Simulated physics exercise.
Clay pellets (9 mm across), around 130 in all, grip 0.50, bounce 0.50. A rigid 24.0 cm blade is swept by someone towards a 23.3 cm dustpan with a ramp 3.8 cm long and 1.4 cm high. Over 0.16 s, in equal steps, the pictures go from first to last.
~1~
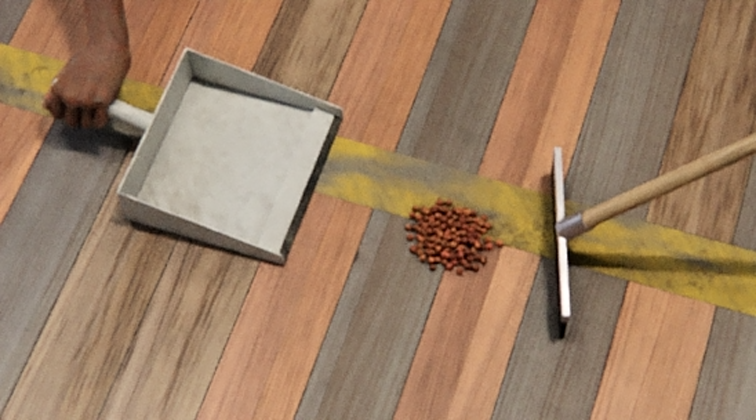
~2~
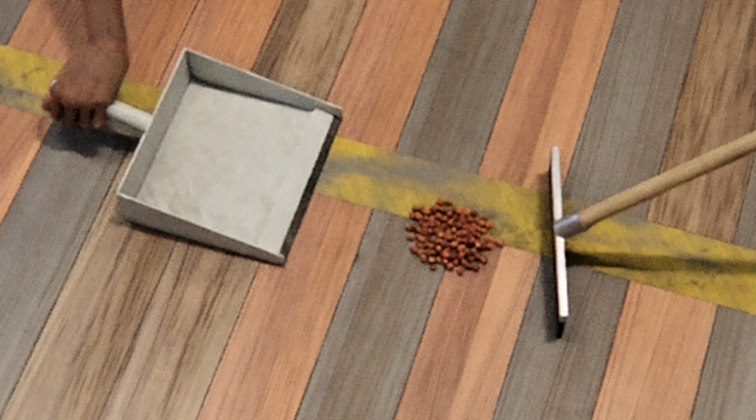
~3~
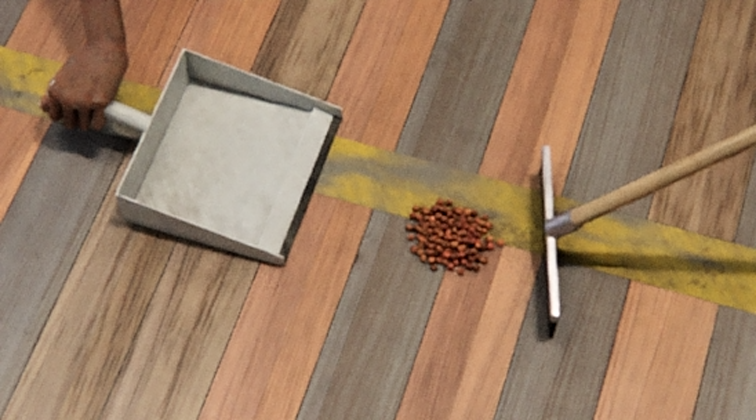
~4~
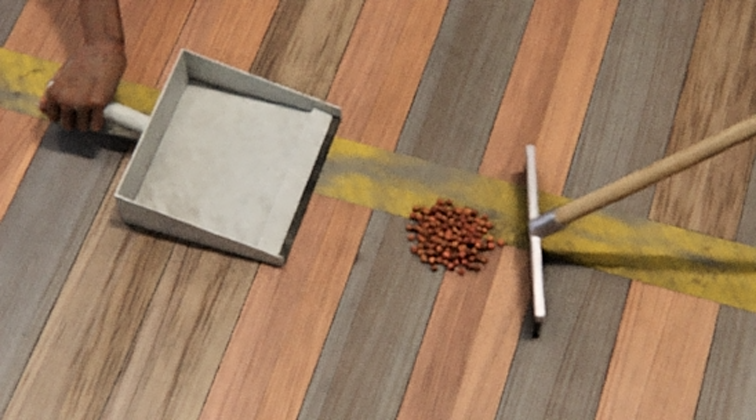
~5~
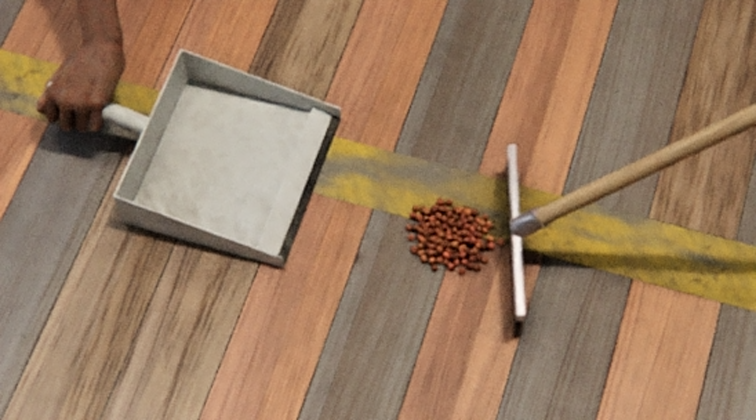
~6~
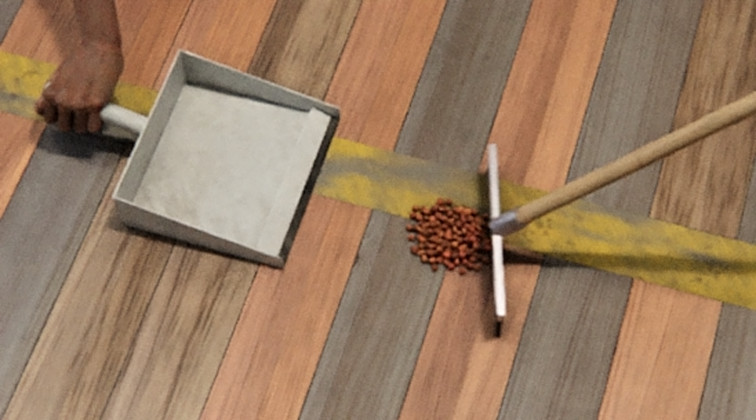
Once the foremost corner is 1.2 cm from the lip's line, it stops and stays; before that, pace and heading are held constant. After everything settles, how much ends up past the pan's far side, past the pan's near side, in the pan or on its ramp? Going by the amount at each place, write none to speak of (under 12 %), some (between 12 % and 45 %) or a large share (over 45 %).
Past the pan's far side: None to speak of, past the pan's near side: Some, in the pan or on its ramp: Some.
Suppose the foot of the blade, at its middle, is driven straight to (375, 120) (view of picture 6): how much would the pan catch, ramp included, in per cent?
About 5 %.
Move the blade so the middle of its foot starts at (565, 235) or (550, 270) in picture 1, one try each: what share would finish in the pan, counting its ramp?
Estimates: 25 percent and 30 percent.
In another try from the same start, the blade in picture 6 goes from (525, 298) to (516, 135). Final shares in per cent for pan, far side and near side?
You'd see pan at 0, far at 0 and near at 5.
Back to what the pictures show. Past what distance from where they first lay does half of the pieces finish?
Somewhere around 20 centimetres.
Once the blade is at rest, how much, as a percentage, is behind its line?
0 %.
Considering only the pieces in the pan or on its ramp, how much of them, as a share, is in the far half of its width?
I'd put it near 10 per cent.
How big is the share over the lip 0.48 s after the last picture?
So far, roughly 30 per cent.
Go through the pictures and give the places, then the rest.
Blade from (565, 318) to (557, 154), moved 0.0 cm, 0 of the pieces shifted so far; middle of the pieces at (447, 234); pan at (223, 164), in the first picture.
Blade from (563, 317) to (554, 154), moved 0.4 cm, 0 of the pieces shifted so far; middle of the pieces at (448, 234), in the second picture.
Blade from (555, 317) to (545, 153), moved 1.6 cm, 0 of the pieces shifted so far; middle of the pieces at (448, 234), in the third picture.
Blade from (539, 317) to (530, 152), moved 3.6 cm, 0 of the pieces shifted so far; middle of the pieces at (448, 234), in the fourth picture.
Blade from (520, 317) to (511, 152), moved 6.0 cm, 0 of the pieces shifted so far; middle of the pieces at (449, 234), in the fifth picture.
Blade from (500, 317) to (492, 151), moved 8.4 cm, 5 of the pieces shifted so far; middle of the pieces at (449, 234); pan at (219, 166), in the sixth picture.
Then, 0.15 s after the last picture, middle of the blade 14 cm from the lip; 0 % over the lip, far side 0 %, near side 5 %.
Then, 0.25 s after the last picture, middle of the blade 7 cm from the lip; 0 % over the lip, far side 0 %, near side 15 %.
Then, 0.48 s after the last picture, middle of the blade 5 cm from the lip; 30 % over the lip, far side 0 %, near side 25 %.
In the end, far side 0 %, near side 25 %, pan 25 %, in front of the lip or behind the blade 50 %.
